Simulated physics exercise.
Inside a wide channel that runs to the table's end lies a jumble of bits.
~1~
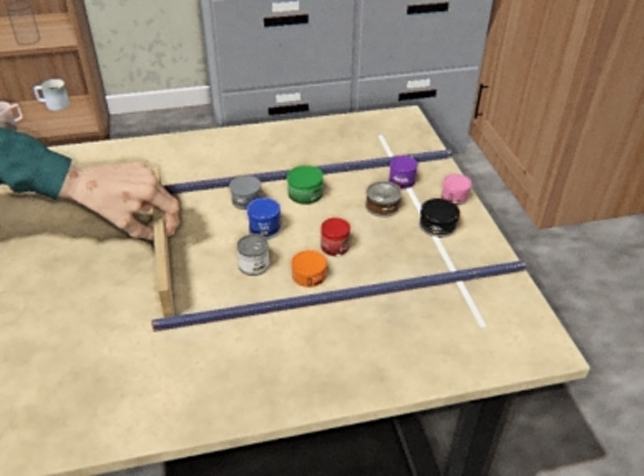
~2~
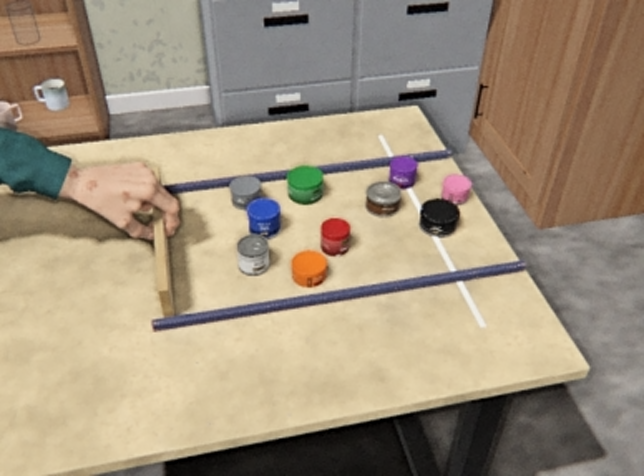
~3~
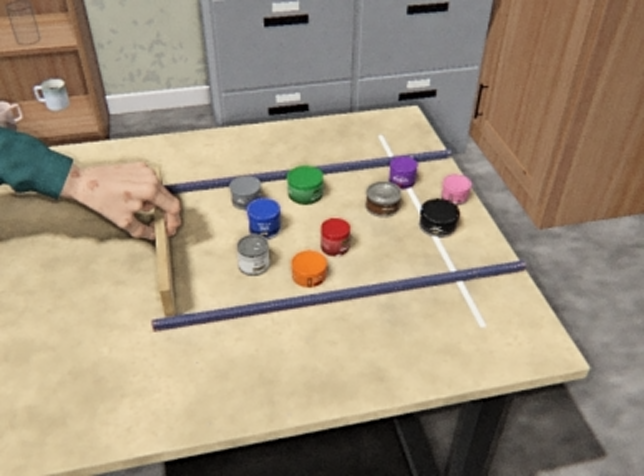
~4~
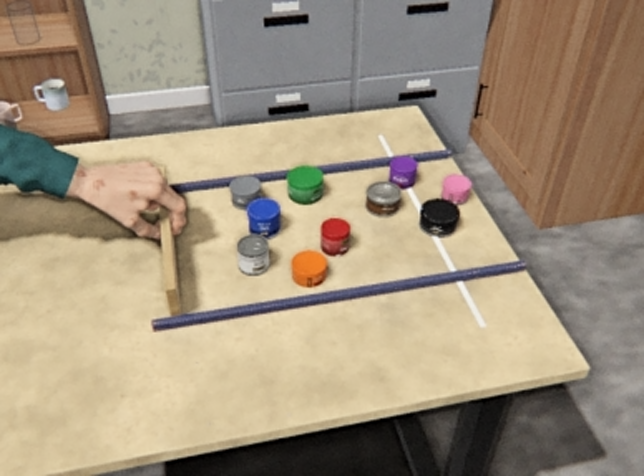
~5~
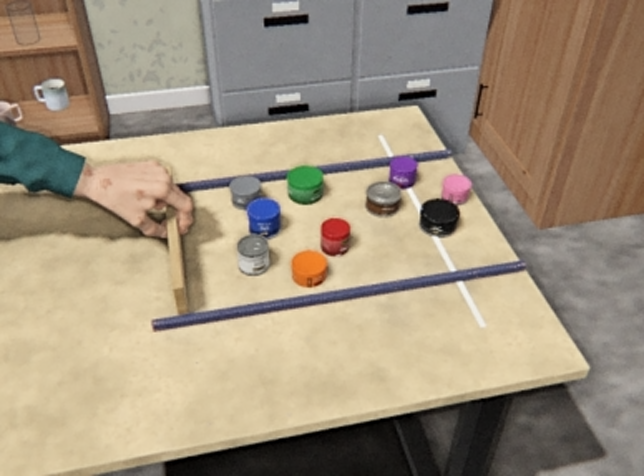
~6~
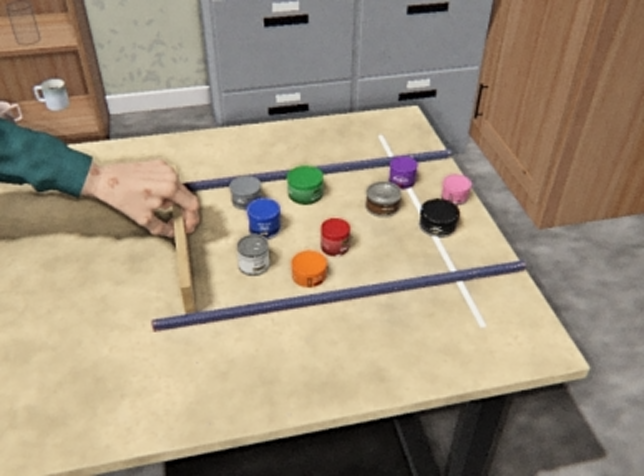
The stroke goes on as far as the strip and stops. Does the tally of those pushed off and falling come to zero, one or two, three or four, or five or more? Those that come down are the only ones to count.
A couple at most slip off, not zero.
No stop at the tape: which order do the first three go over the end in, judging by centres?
Order: Purple tub, then pink tin, then black pot.
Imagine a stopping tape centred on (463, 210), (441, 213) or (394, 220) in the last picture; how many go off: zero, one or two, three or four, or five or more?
Lab note - count per position: 5 or more; three or four; not one.
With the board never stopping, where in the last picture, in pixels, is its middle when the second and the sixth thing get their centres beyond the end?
In pixels, around (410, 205) followed by around (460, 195).
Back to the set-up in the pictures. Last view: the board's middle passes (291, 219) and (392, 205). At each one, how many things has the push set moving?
So far 6, and 10 at the second.
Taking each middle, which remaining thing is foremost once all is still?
I reckon it's the black pot.
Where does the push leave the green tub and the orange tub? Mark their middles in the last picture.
The green tub stops around (447, 163); the orange tub around (463, 250).
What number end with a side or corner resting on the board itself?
4 of them.
Early on, none off yet; pink tin at rest near (456, 190); black pot at rest near (439, 218); purple tub at rest near (403, 173).
Finally, the number that fall off is one or two; lost, purple tub and pink tin.
